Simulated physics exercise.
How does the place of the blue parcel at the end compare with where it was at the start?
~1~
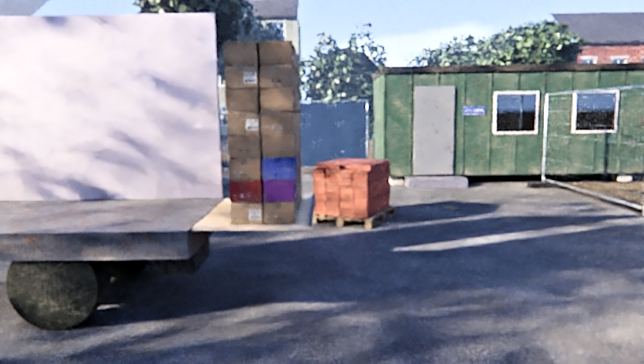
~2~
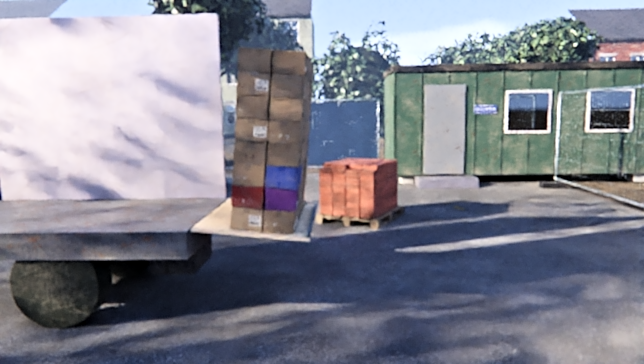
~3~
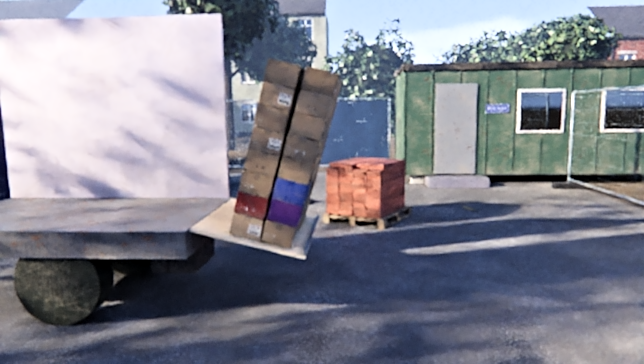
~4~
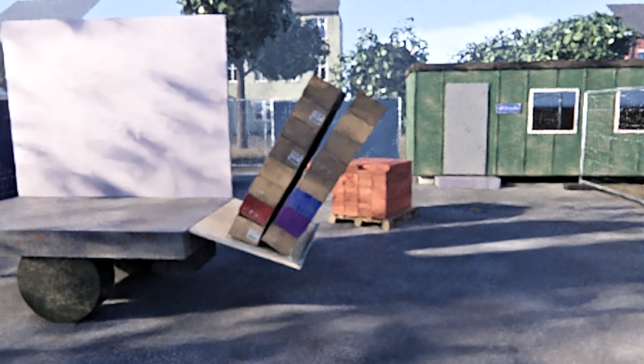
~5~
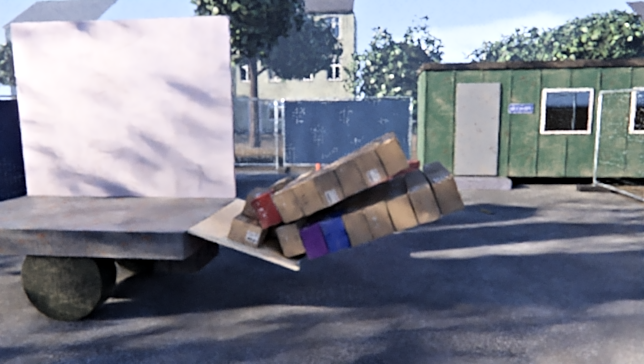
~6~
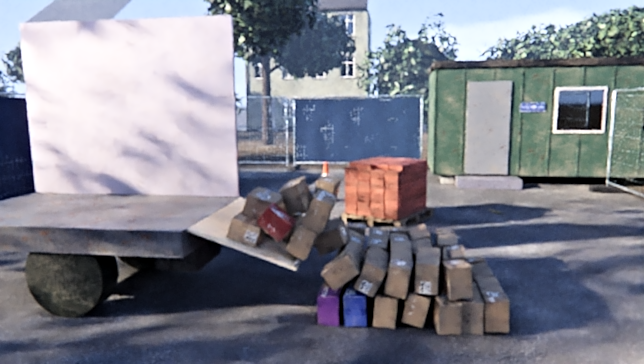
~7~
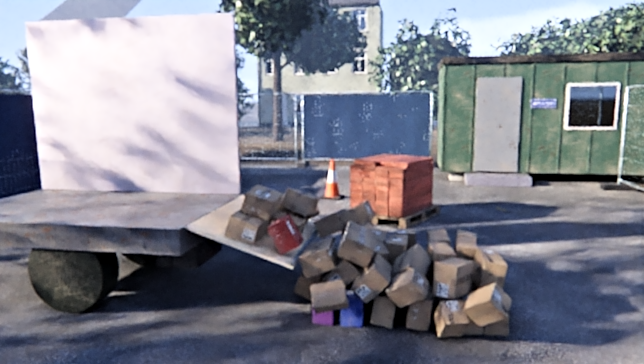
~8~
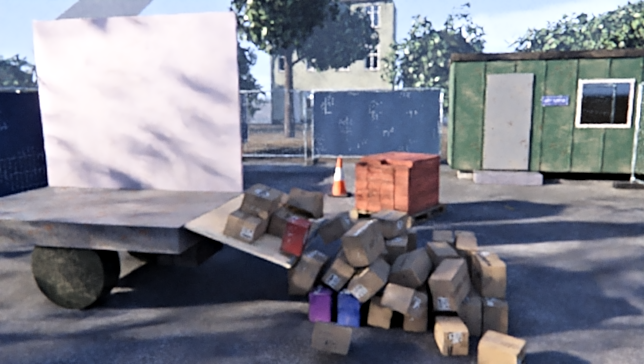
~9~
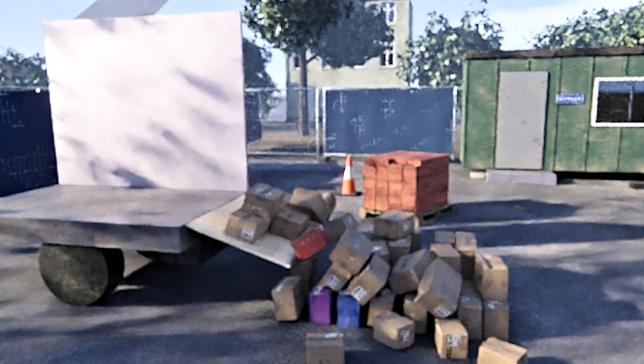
At the start the blue parcel was in the lower part of the upright stack on the tail lift. By the end it was lower and farther right, lying on the ground among the spilled parcels, next to the purple one.
